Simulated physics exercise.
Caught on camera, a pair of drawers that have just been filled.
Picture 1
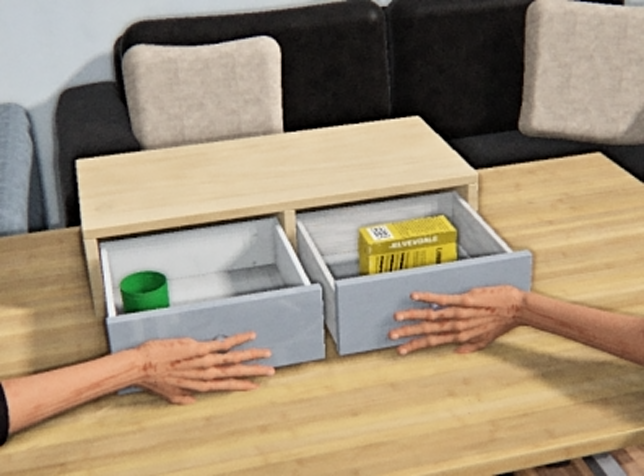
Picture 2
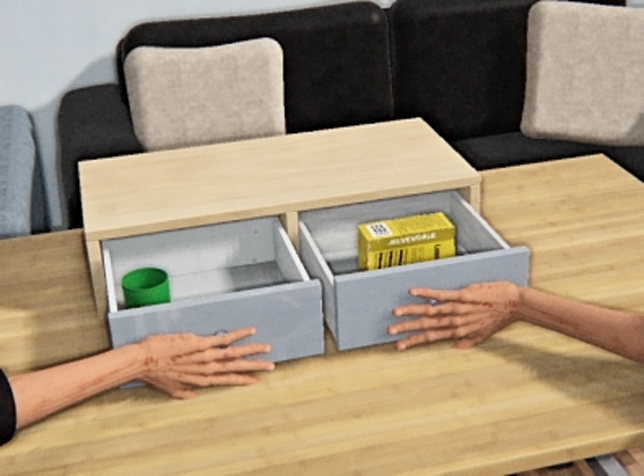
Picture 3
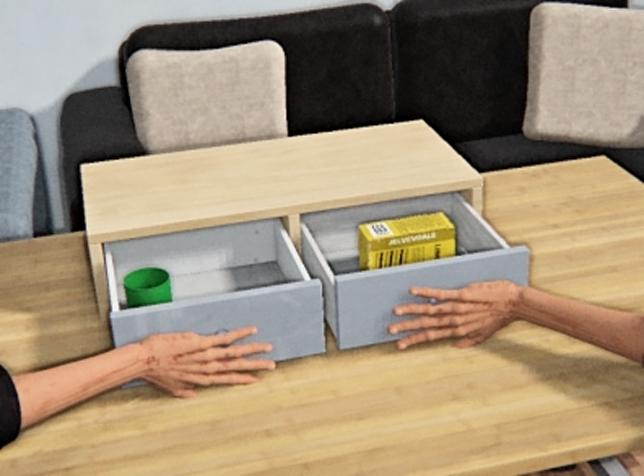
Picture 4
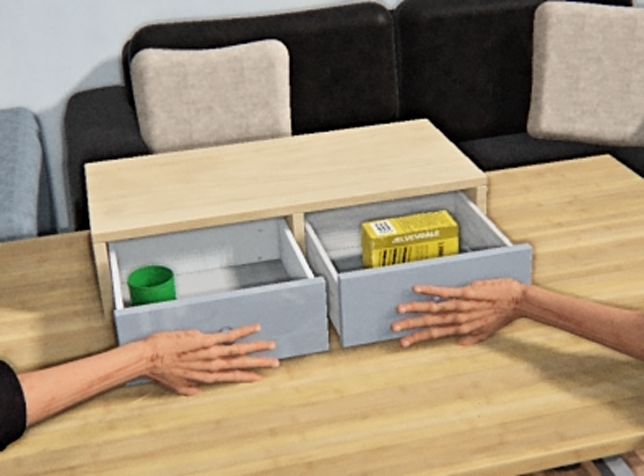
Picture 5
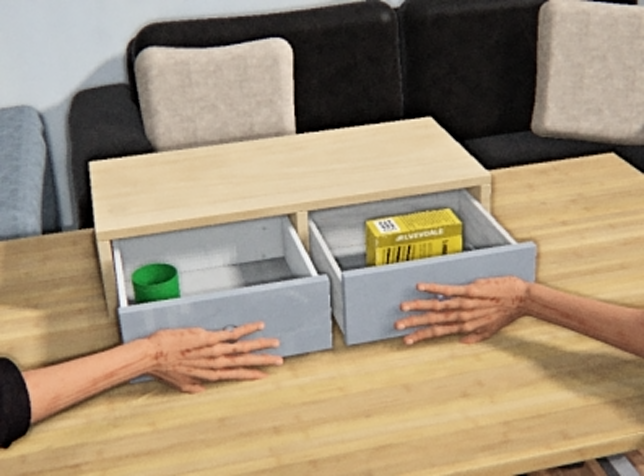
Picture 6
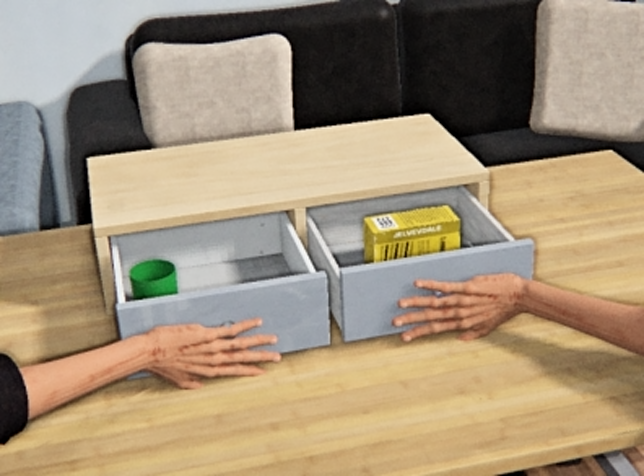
At the start, two drawers of a wooden chest on a table stand wide open, a green beaker in the left one and a yellow carton in the right, with a hand resting against each drawer front. The view shifts very slightly, while the hands, drawers and objects stay practically still throughout.
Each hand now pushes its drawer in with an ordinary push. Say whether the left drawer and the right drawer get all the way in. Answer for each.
Here the left drawer closes and the right drawer closes.
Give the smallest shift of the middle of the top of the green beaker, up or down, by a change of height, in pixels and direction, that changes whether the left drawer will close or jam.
A shift of 40 pixels, going up.
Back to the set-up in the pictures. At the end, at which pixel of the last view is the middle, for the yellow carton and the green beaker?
About (372, 188), and the other about (143, 228).
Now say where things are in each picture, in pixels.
The first picture shows left drawer (206, 294) wide open; right drawer (405, 262) wide open; green beaker (146, 302).
The second picture shows right drawer (404, 259) wide open; yellow carton (406, 250).
The third picture shows left drawer (208, 290) wide open; chest (277, 212).
The fourth picture shows right drawer (408, 256) wide open; green beaker (153, 296).
The fifth picture shows left drawer (216, 286) wide open; yellow carton (414, 246).
The sixth picture shows left drawer (213, 282) wide open; right drawer (410, 251) wide open; chest (283, 205).
Then, 0.42 s after the last picture, left drawer starting in; right drawer about half in.
Then, 0.70 s after the last picture, left drawer about half in; right drawer nearly in.
At rest, the left drawer shuts flush; the right drawer shuts flush.
